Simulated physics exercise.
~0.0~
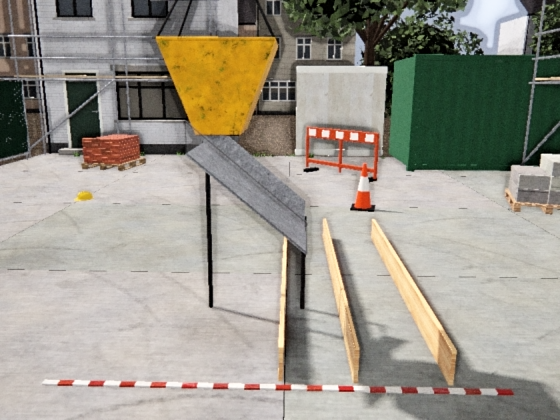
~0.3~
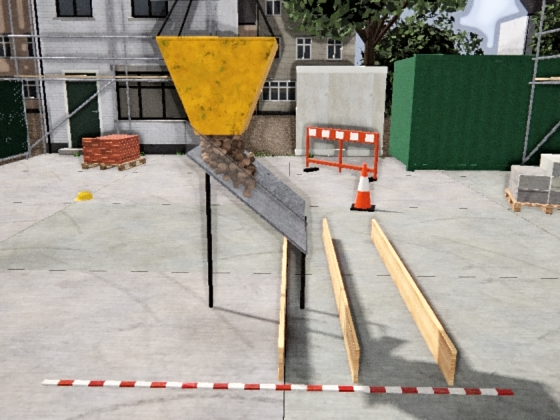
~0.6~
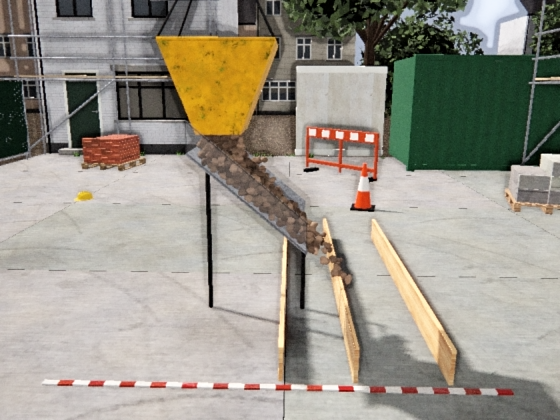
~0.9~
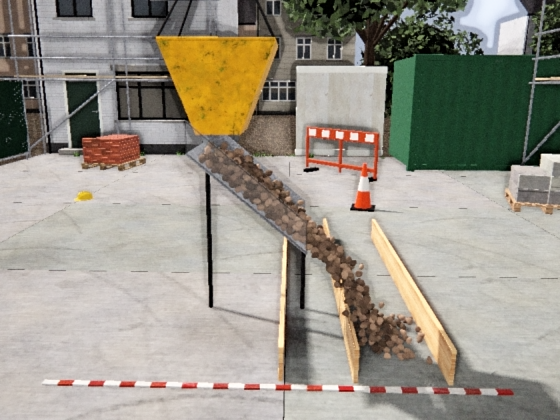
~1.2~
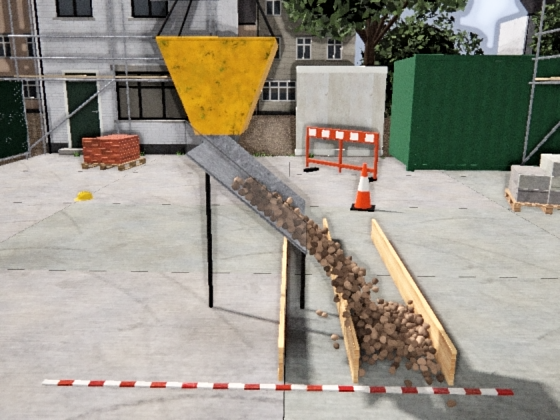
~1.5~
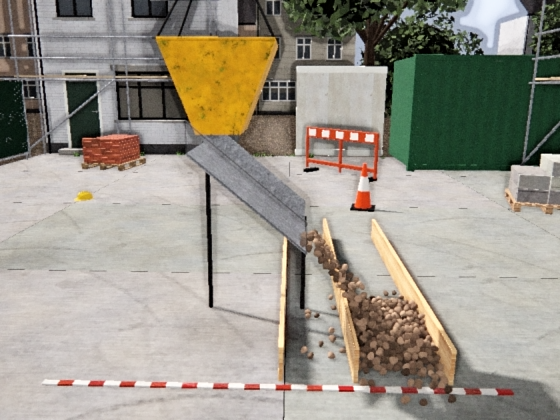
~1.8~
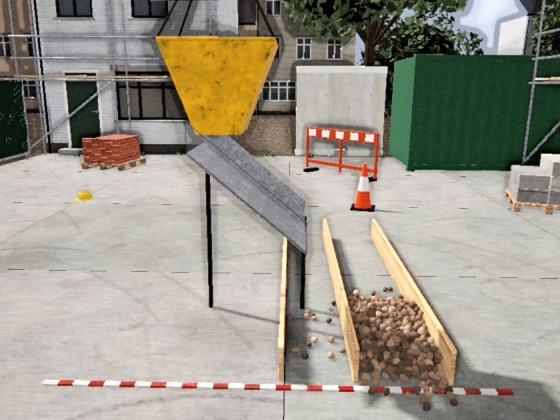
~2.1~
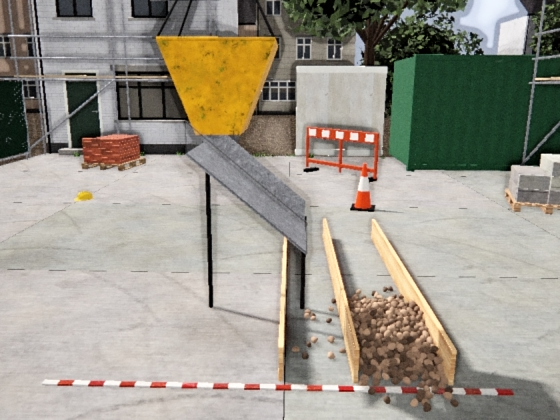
Paved building yard with brown cobbles dropping from a yellow skip, sliding down a steel chute and settling mostly between the right-hand boards.
